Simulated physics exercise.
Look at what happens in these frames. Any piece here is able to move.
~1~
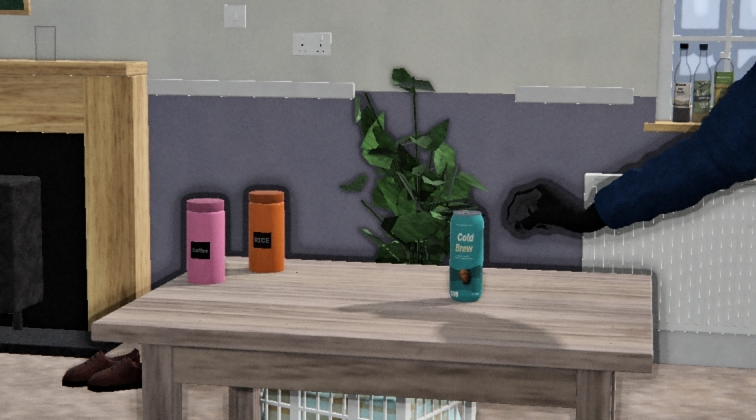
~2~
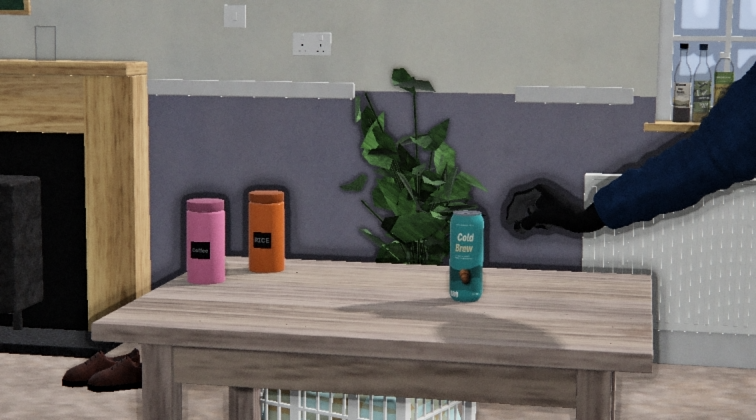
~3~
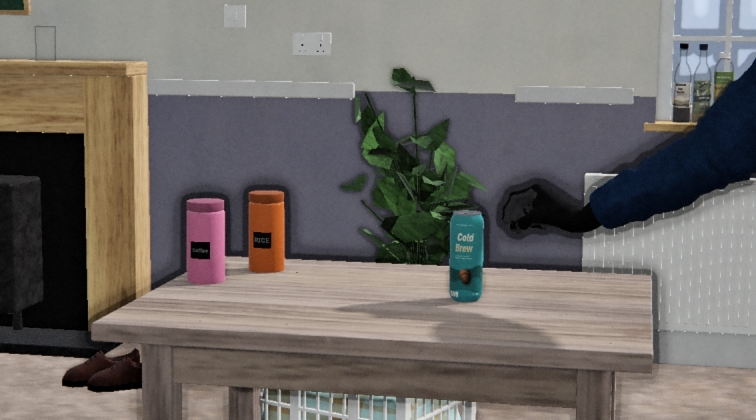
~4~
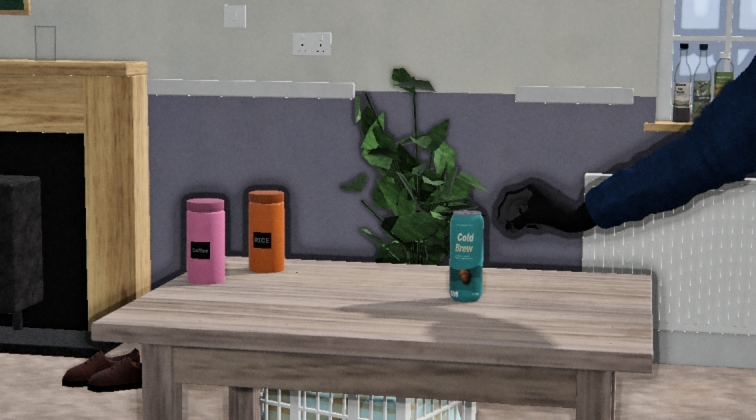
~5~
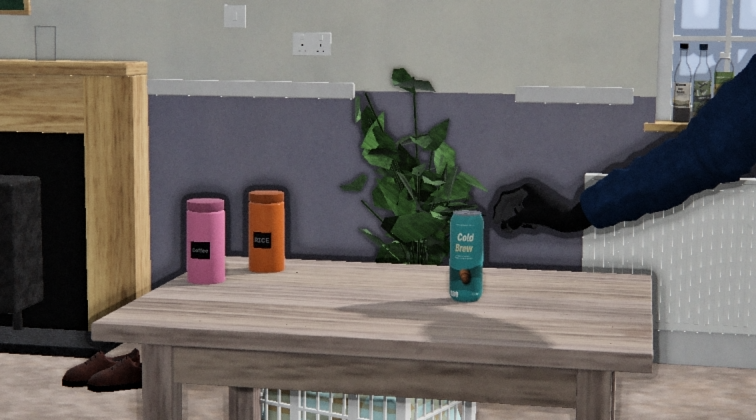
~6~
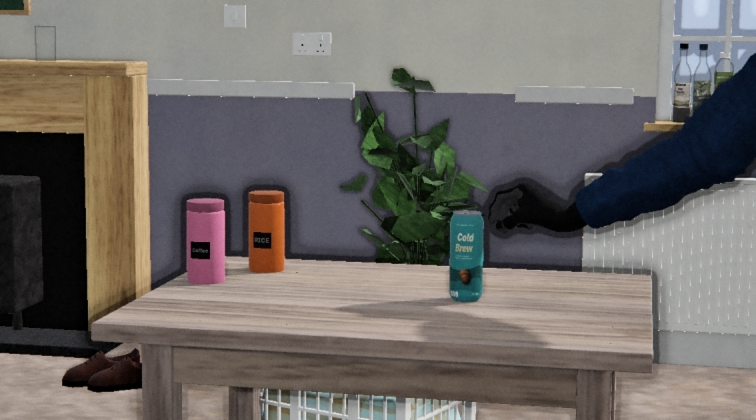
Gloved dark hand in a blue sleeve moving slowly left toward a still turquoise can on a wooden table.
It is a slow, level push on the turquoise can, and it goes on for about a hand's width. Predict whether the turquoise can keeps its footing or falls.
Most likely it is laid low.
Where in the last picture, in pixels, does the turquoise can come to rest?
It ends up near (397, 281).
Then, 0.90 s after the last picture, turquoise can tipped 25° from how it was near (446, 253).
Then, 1.20 s after the last picture, turquoise can on its side near (402, 280).
At rest, tipped over on the table, turquoise can. Seen from the same camera at the end, turquoise can near (397, 281).
